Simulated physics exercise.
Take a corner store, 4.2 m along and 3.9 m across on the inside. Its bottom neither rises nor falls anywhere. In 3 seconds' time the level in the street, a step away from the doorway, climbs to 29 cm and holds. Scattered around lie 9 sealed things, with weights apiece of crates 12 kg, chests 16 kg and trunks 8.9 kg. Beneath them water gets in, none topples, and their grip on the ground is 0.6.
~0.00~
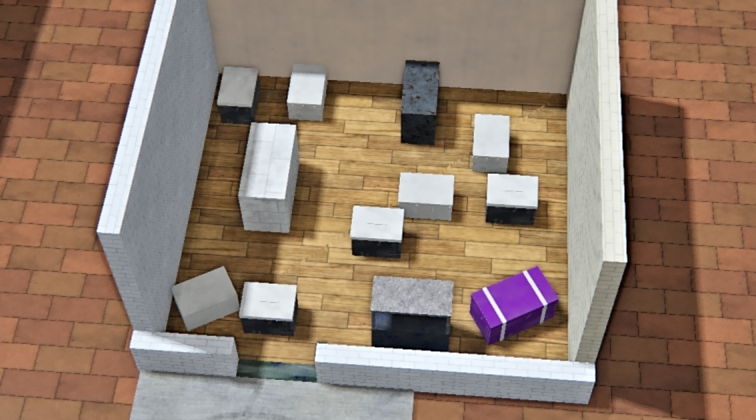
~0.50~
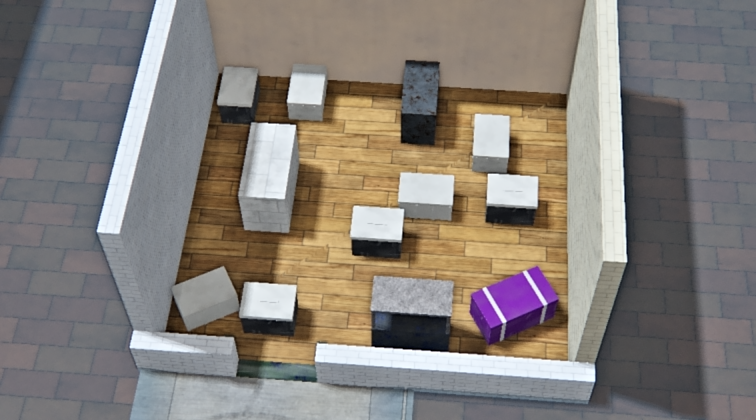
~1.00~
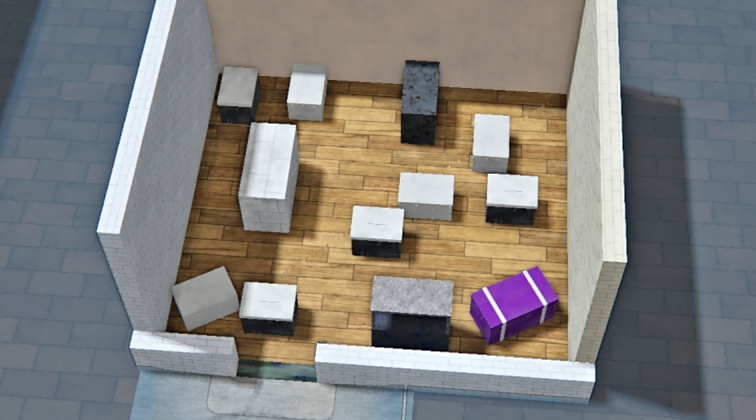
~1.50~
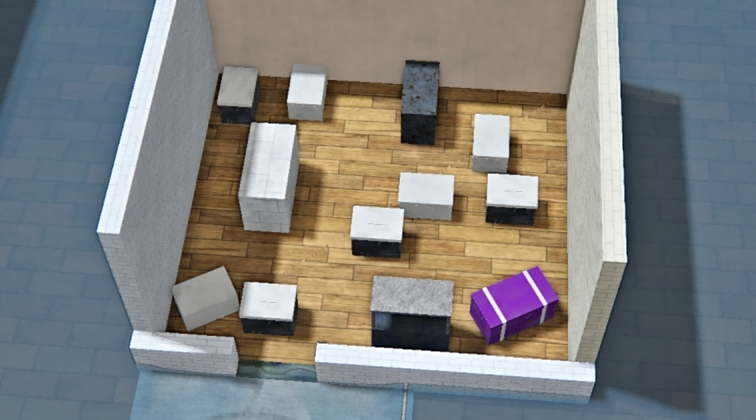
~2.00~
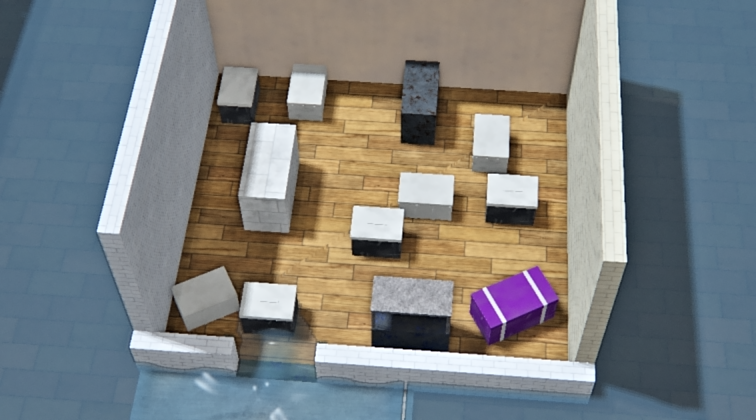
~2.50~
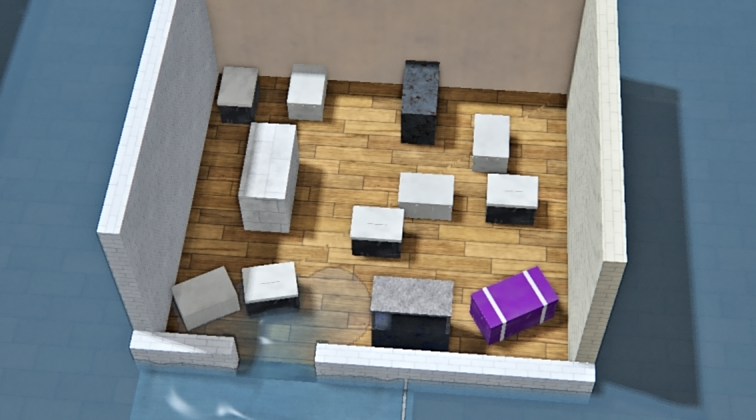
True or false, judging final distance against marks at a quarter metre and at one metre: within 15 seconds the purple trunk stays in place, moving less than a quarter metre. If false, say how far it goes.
False, a quarter metre to one metre.
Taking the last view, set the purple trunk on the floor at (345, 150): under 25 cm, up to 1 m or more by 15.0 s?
Short answer, it is taken a long way.
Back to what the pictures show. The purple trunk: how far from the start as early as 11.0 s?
Some 40 cm from the start.
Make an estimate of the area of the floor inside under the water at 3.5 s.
I'd put it close to 5.0 m2.
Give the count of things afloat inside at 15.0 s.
Count at that moment: 9.
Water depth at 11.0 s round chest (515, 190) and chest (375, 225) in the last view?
11 and 13 cm.
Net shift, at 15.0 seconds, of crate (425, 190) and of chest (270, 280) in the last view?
In that order: 120 cm, 250 cm.
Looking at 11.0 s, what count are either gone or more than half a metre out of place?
By that point, 7.
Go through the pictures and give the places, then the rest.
In the first picture, the purple trunk at (515, 296) rests on the ground; water covers 0.0 m2; 0 of 9 have shifted.
In the second picture, the purple trunk at (515, 296) rests on the ground; water covers 0.0 m2; 0 of 9 have shifted.
In the third picture, the purple trunk at (515, 296) rests on the ground; water covers 0.0 m2; 0 of 9 have shifted.
In the fourth picture, the purple trunk at (515, 296) rests on the ground; water covers 0.0 m2; 0 of 9 have shifted.
In the fifth picture, the purple trunk at (515, 296), on the bottom; 0.3 m2 under water; 0 of 9 have shifted.
In the sixth picture, the purple trunk at (515, 296), on the bottom; 1.5 m2 under water; 1 of 9 have shifted.
After 3.5 s the purple trunk is near (515, 296), 0.0 m from its start, aground; 0 afloat.
After 6.8 s the purple trunk is near (515, 296), 0.0 m from its start, aground; 6 afloat.
After 11.0 s the purple trunk is near (502, 327), 0.4 m from its start, afloat; 9 afloat.
After 15.0 s the purple trunk is near (491, 323), 0.5 m from its start, afloat; 9 afloat.
